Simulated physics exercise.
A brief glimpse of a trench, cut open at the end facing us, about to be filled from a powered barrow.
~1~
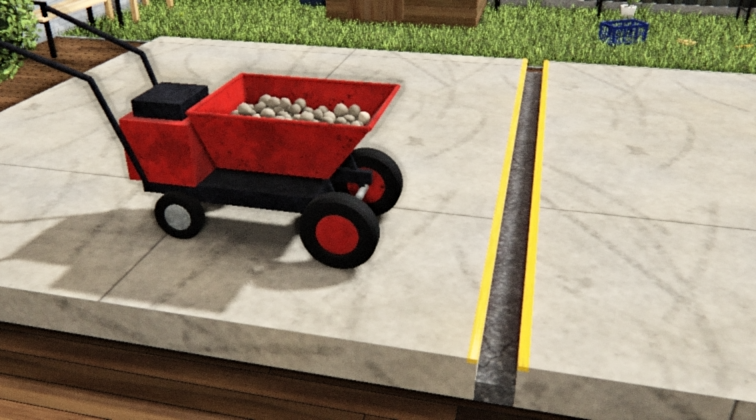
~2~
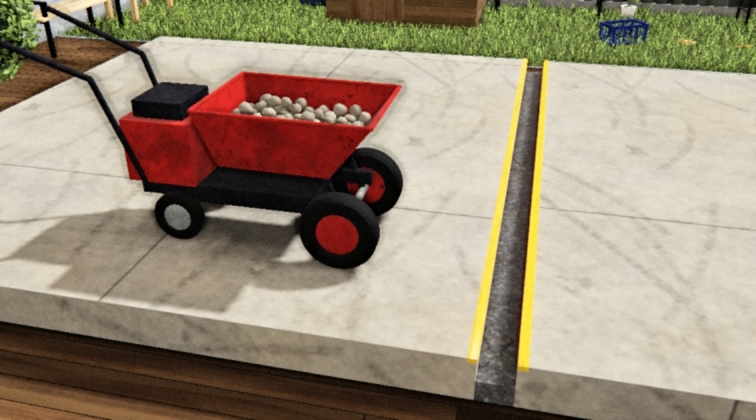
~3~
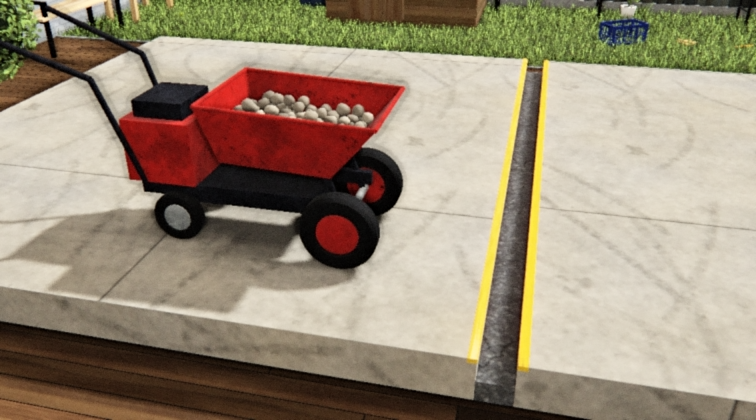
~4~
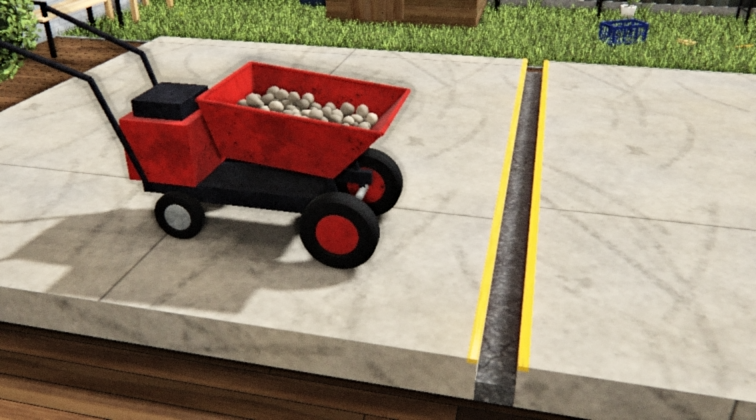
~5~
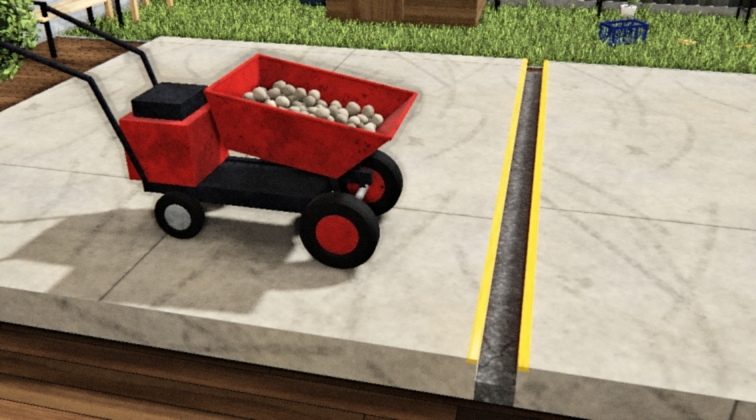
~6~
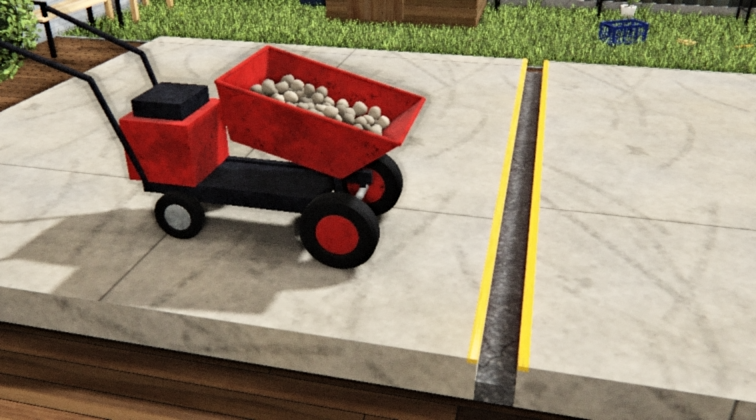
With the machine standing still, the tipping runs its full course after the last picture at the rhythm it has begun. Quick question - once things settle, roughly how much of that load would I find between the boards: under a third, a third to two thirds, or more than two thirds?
The amount that reaches the trench will sit in the middle band of a third to two thirds.
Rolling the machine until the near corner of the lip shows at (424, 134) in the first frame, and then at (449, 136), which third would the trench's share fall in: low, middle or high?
Under a third, then under a third.
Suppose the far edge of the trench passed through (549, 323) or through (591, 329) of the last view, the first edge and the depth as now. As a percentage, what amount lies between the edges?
Roughly 70 percent first and 90 percent second.
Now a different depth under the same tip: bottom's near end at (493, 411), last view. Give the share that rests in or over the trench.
I'd guess about 70 %.
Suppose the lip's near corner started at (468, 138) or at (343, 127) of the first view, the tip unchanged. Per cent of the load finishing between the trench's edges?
You'd see around 0 per cent the first time and around 40 per cent the second.
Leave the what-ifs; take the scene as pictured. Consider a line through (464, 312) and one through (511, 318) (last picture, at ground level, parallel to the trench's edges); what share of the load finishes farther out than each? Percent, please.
About 90 percent, then about 40 percent.
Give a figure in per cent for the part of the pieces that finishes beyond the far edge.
Roughly 20 percent of the pieces, I think.
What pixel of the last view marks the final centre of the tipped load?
Near (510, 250), more or less.
Just after the last frame, skip tipped steeply; every one in the skip.
A moment on, skip tipped steeply; the larger part in the skip; about a tenth short of the trench; about a tenth in or heaped over the trench; just a few beyond it; just a few falling.
Further on, skip tipped right over; about a tenth in the skip; roughly a quarter short of the trench; roughly half in or heaped over the trench; roughly a quarter beyond it.
When it is over, skip tipped right over; roughly a quarter short of the trench; roughly half in or heaped over the trench; roughly a quarter beyond it.
